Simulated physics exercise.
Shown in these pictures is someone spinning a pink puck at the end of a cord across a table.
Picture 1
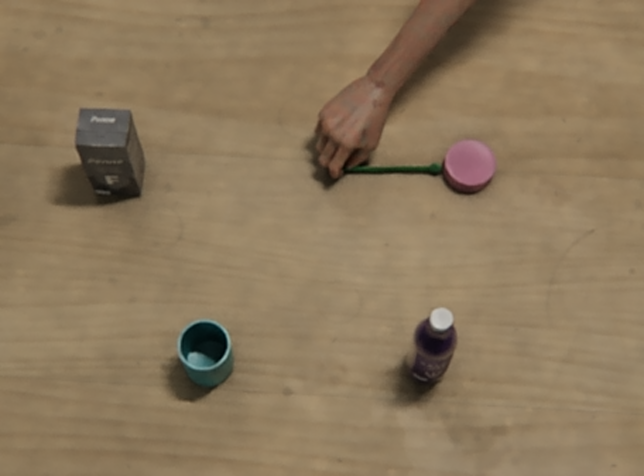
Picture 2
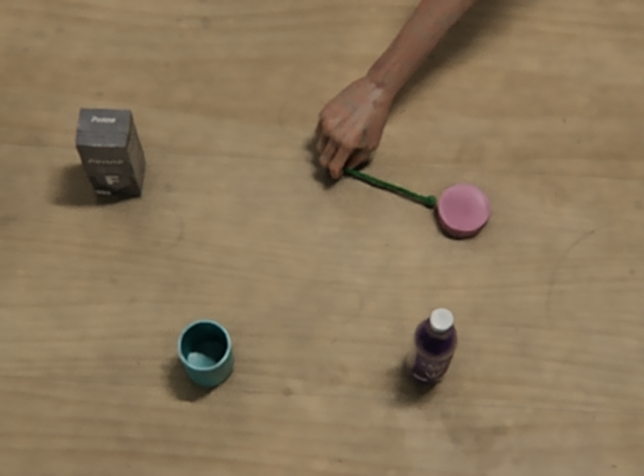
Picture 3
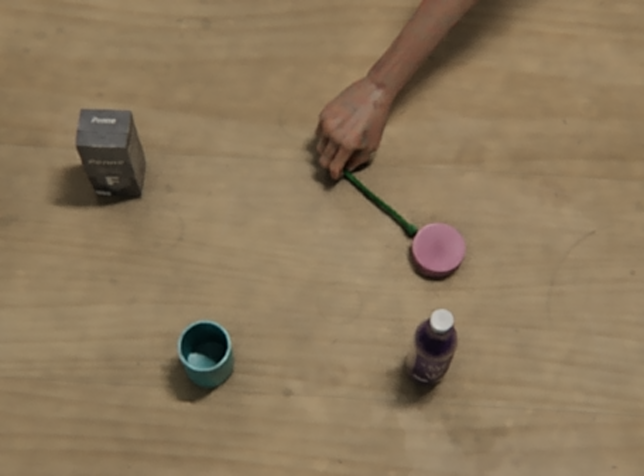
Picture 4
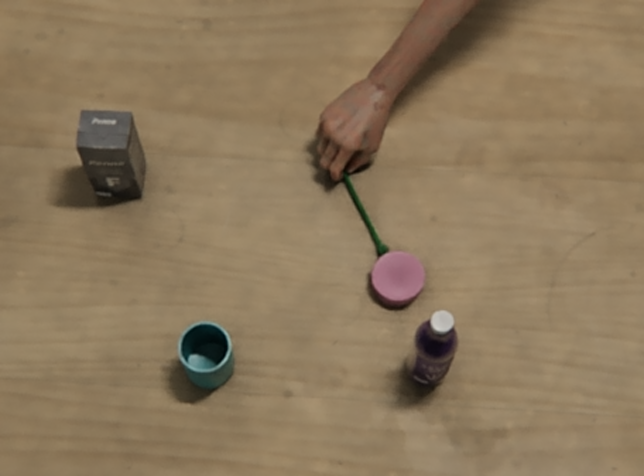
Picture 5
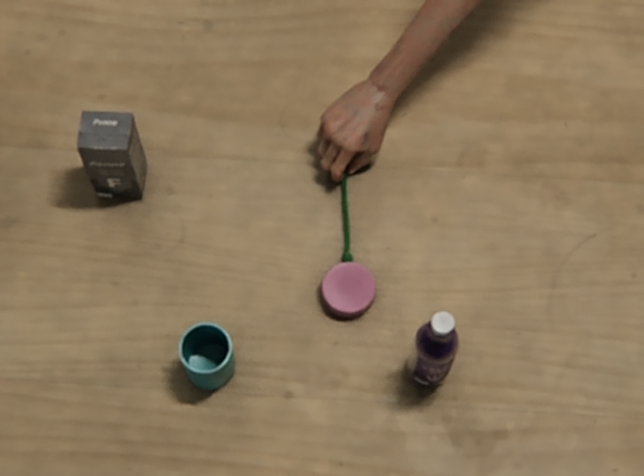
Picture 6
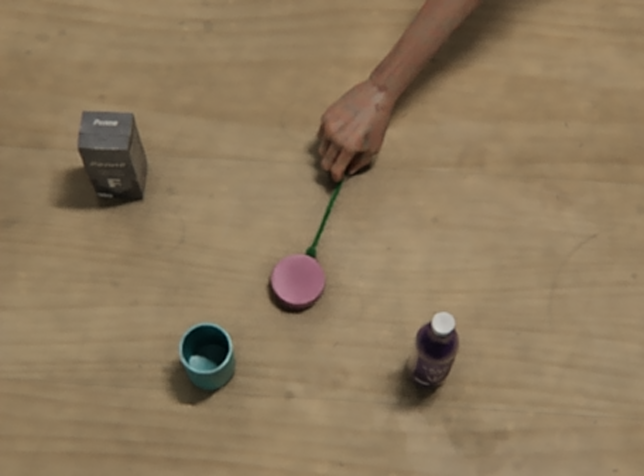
The footage shows a hand holding a green cord and swinging a pink puck clockwise across a wooden table, from the right of the hand down and around to its lower left, while a grey carton, turquoise mug and purple bottle stay still.
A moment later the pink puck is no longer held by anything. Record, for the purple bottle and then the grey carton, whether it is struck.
Observation: Purple bottle not struck; grey carton struck.
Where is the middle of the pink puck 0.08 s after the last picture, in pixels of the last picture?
At that time it is around pixel (215, 238).
Then, 0.08 s later than the last view, puck near (215, 238).
Then, 0.20 s later than the last view, puck near (151, 206); grey carton pushed aside.
Finally, puck near (151, 208); grey carton pushed aside. The purple bottle stays untouched and the grey carton gets hit.
